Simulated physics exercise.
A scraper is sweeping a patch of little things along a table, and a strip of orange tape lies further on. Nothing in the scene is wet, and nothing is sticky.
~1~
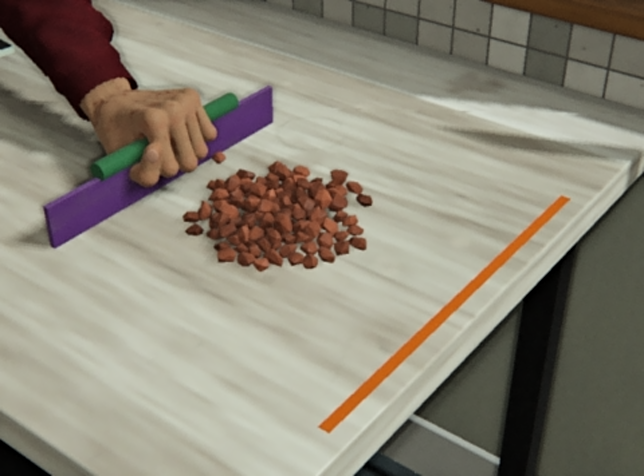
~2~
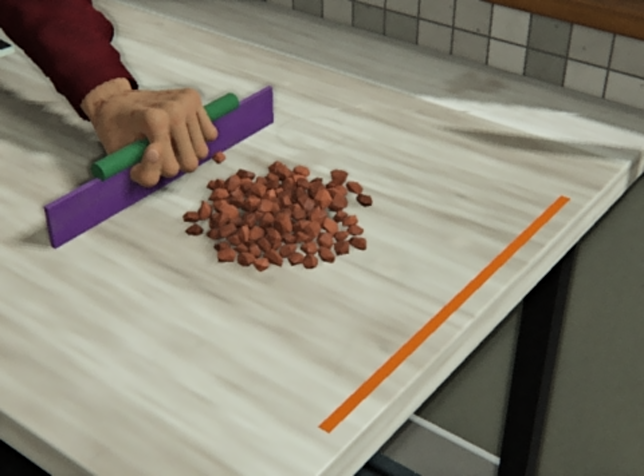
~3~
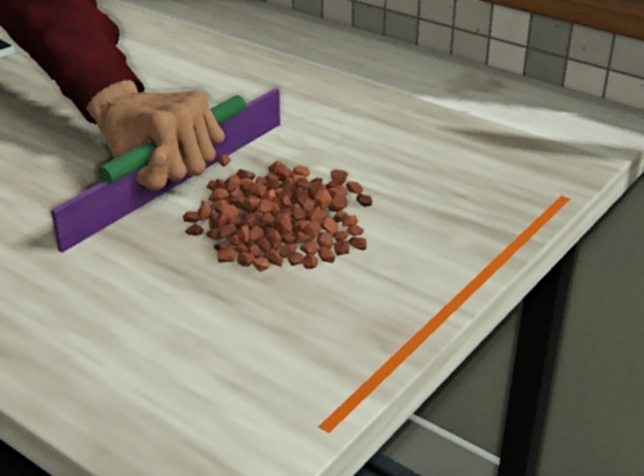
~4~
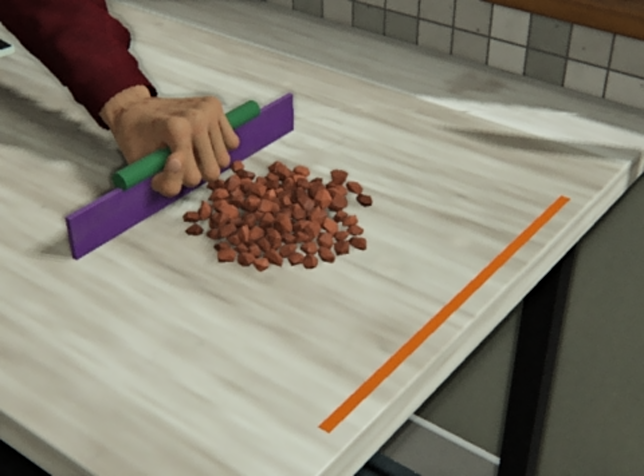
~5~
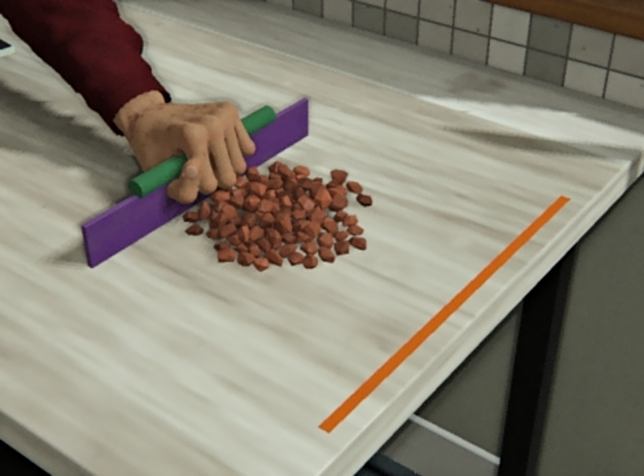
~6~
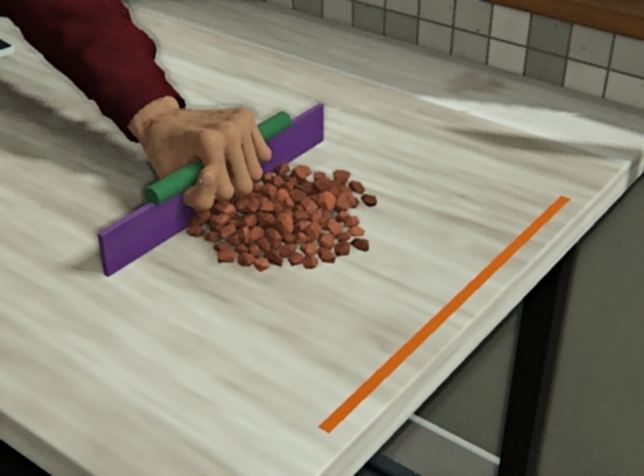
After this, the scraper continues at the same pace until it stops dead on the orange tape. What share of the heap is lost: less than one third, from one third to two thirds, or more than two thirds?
The share that drops is going to exceed two thirds.
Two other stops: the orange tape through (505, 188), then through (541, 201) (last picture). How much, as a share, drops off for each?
In order, close to 30 and 70 per cent.
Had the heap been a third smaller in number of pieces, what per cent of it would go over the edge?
Roughly 80 %.
Soon after the last picture, scraper still moving, near (339, 209); heap all on the table, its front near (461, 290).
A little later, scraper stopped at the orange tape; heap most over the edge.
Later still, scraper stopped at the orange tape; heap nearly all over the edge.
At rest, scraper stopped at the orange tape; heap nearly all over the edge.
